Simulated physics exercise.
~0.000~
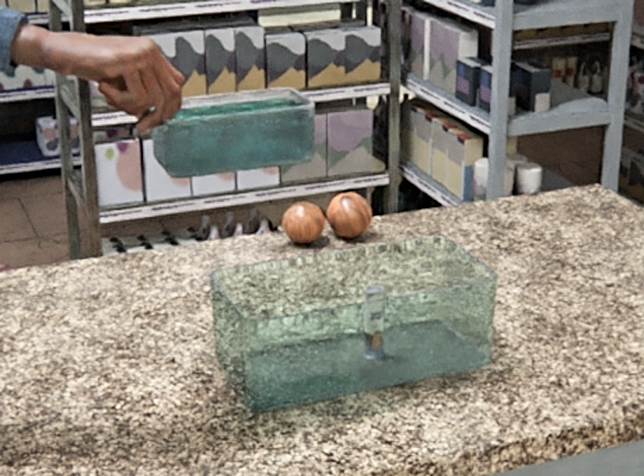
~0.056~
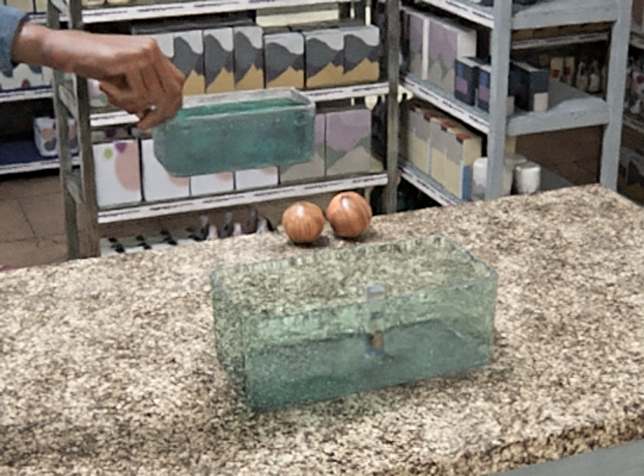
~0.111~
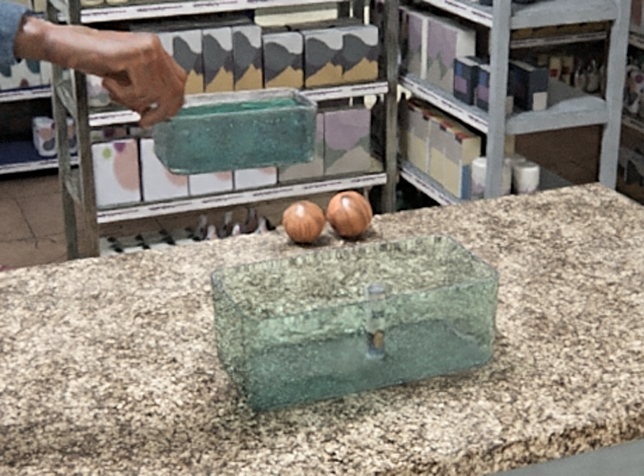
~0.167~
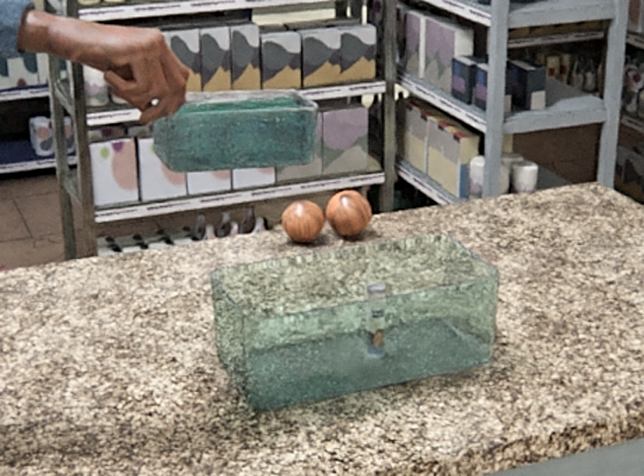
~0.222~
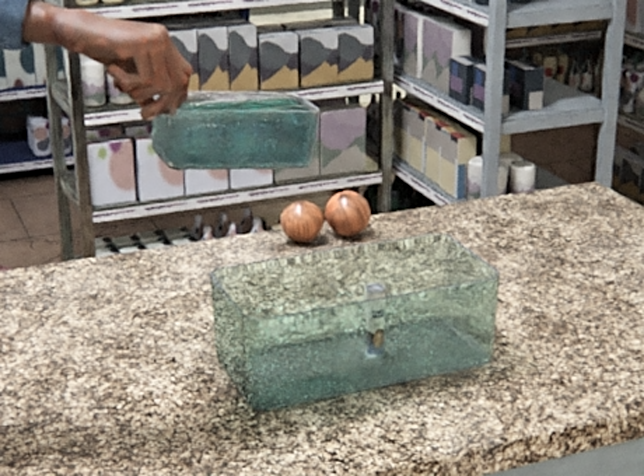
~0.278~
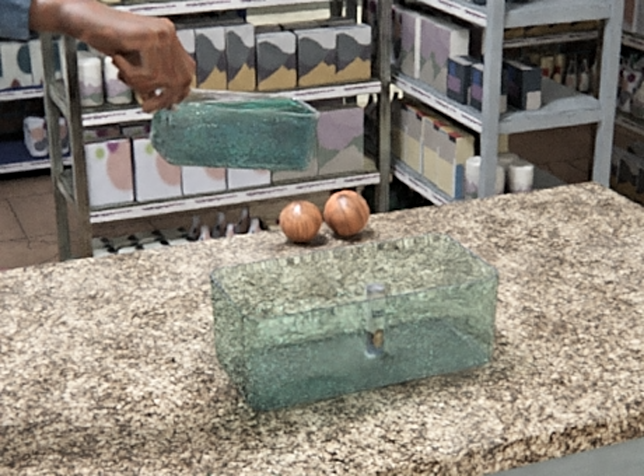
The footage shows a hand holding a clear container of teal water above a speckled counter, gradually tilting it slightly down to the right, while a larger glassy basin and two round wooden balls stay still on the counter.
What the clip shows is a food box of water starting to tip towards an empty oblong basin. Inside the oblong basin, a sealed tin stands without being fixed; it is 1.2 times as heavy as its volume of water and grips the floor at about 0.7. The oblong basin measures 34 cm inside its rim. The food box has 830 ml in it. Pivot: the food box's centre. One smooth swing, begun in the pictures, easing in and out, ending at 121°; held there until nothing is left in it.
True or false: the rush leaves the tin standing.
True.
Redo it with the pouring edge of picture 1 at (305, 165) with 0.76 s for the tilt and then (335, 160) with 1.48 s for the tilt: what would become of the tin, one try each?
First it tips over; then it stays on its base.
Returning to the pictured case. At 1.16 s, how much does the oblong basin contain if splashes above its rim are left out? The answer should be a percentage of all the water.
Near 86 per cent of the total.
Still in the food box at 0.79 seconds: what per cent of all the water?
28 %.
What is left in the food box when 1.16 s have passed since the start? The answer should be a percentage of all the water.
Remaining share: Approx. 3 %.
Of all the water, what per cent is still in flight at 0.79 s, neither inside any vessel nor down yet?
Share: Roughly 46 per cent.
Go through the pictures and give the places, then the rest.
In the first picture, it leans 0°; its right rim is at (304, 98); the water meets the walls at (158, 120) and (301, 104); the oblong basin's rim runs from (226, 297) to (472, 257); the tin's top is at (374, 292).
In the second picture, it leans 0°; its right rim is at (304, 98); the water meets the walls at (159, 119) and (302, 104).
In the third picture, it leans 2°; its right rim is at (306, 98); the water meets the walls at (160, 118) and (302, 104).
In the fourth picture, it leans 4°; its right rim is at (307, 100); the water meets the walls at (161, 116) and (303, 104).
In the fifth picture, it leans 7°; its right rim is at (308, 104); the water meets the walls at (161, 116) and (304, 104).
In the sixth picture, it leans 10°; its right rim is at (308, 108); the water meets the walls at (161, 116) and (305, 104).
By 0.79 s the tilt is 67° and 28 per cent is still to pour; the tin stands where it began.
By 1.16 s the tilt is 108° and 3 per cent is still to pour; the tin stands where it began.
By 1.55 s the tilt is 121° and 0 per cent is still to pour; the tin stands where it began.
By 1.98 s the tilt is 121° and 0 per cent is still to pour; the tin stands where it began.
At rest the tin stands where it began.
